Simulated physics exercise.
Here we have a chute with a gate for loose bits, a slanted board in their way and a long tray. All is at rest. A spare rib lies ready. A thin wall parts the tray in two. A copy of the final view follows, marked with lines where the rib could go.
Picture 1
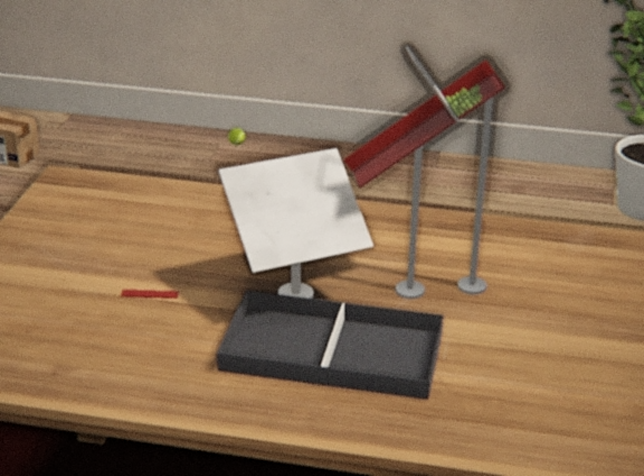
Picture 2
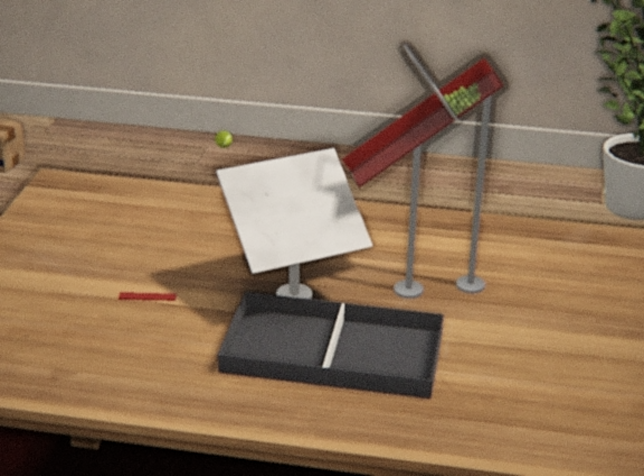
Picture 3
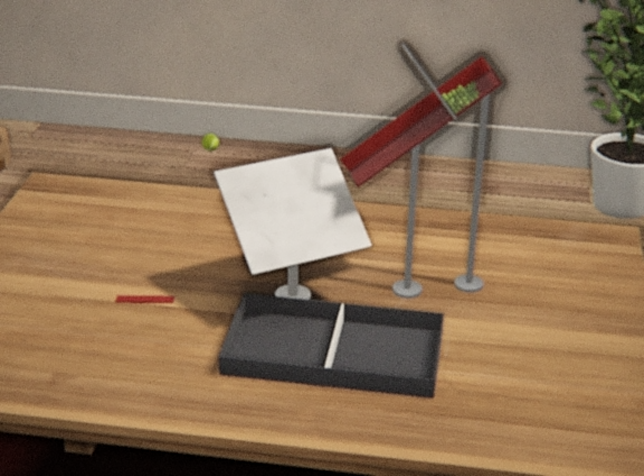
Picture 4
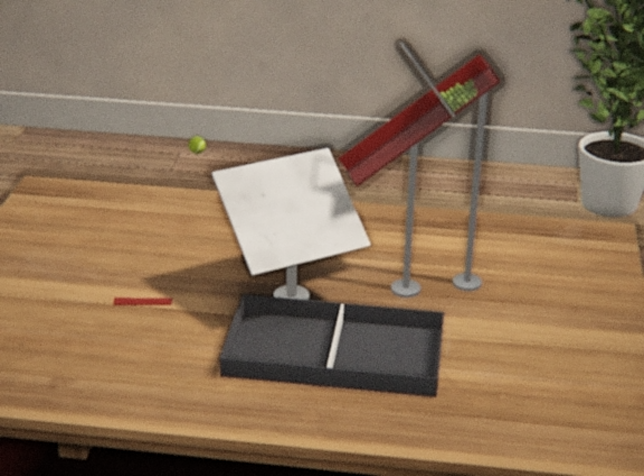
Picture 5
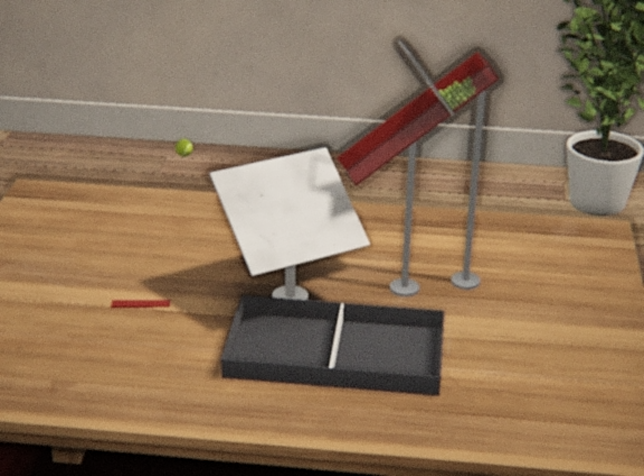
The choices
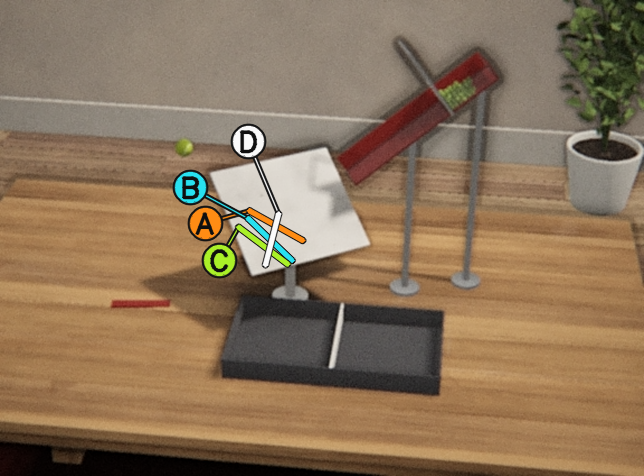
On a wooden table against a plain wall, a red chute holds small green pieces behind its gate, above a tilted white board and a divided dark tray. The view drifts slightly, sliding the potted plant and green ball leftward across the picture, while the setup itself stays still.
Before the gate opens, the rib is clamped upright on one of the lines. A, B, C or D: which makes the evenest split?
The best line is A.
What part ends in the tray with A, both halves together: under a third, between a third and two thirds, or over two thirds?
It is over two thirds.
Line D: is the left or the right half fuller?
The left half.
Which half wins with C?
The left half.
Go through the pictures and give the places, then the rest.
Load behind the gate (459, 98), dried peas; lip of the chute (357, 181), sloping fairly steeply, in the first picture.
Middle of the board (295, 208), tilted fairly steeply; middle of its low edge (314, 259); of its high edge (277, 159), in the second picture.
Front corners of the tray (219, 356) and (435, 379); front end of its middle wall (326, 368), in the third picture.
Middle of the load (454, 94); lip (353, 179), in the fourth picture.
Middle of the load (452, 92); lip (352, 179), in the fifth picture.
On the marked copy, line A from (249, 210) to (302, 240); line B from (248, 218) to (292, 260); line C from (238, 227) to (287, 264); line D from (278, 213) to (265, 264).
With A, of what is caught, roughly half in the left half, roughly half in the right.
With B, of what is caught, almost all in the left half, about a tenth in the right.
With C, of what is caught, almost all in the left half, about a tenth in the right.
With D, of what is caught, almost all in the left half, about a tenth in the right.
